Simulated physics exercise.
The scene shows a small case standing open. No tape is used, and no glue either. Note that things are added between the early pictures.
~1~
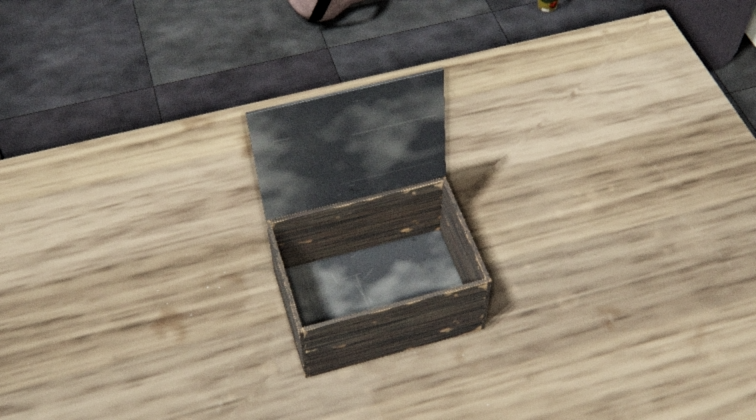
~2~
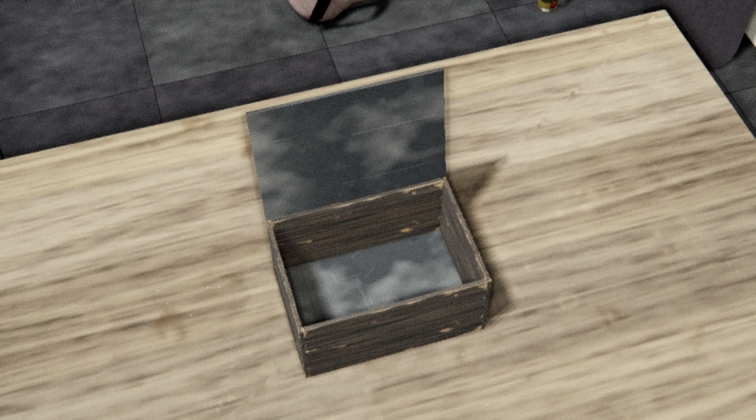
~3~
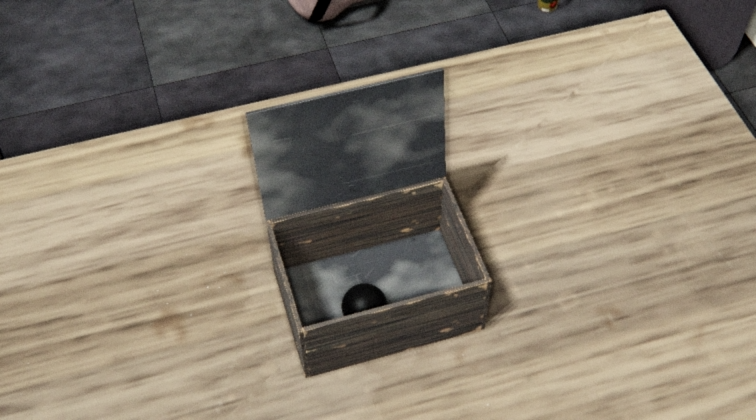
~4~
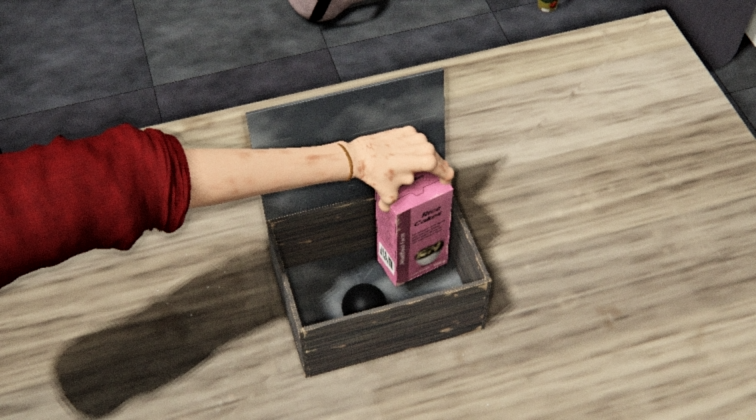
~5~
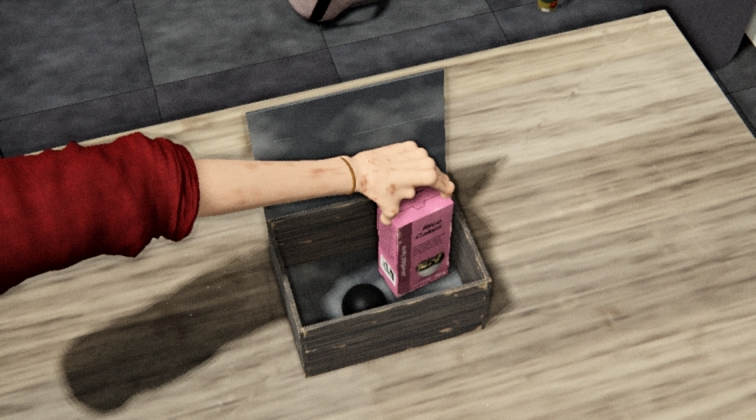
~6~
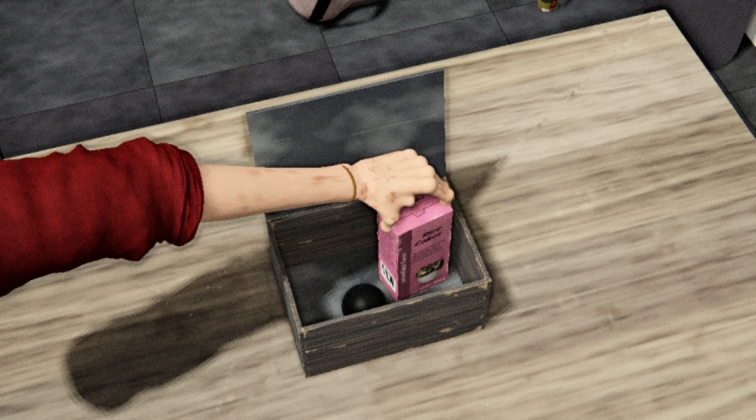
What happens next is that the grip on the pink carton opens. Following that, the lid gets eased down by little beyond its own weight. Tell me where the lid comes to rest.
Short of the rim, with a gap left.
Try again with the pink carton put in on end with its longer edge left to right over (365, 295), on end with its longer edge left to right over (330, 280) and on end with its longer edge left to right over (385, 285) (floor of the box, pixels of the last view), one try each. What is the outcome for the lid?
The first time it goes down completely, the next time it is kept open, and the last time it is kept open.
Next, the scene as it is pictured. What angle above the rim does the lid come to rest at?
I'd say roughly 55 degrees above the rim.
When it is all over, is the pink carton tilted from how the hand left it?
Looking at the last picture, the pink carton is left as set.
Then, 1.00 s past the last view, lid starting down.
Then, 1.30 s past the last view, lid 83° above the rim.
Then, 1.50 s past the last view, lid 69° above the rim.
Then, 1.60 s past the last view, lid 58° above the rim.
Finally, lid 53° above the rim; both still in place. Final places as the last picture's camera would see them, pink carton near (414, 246).
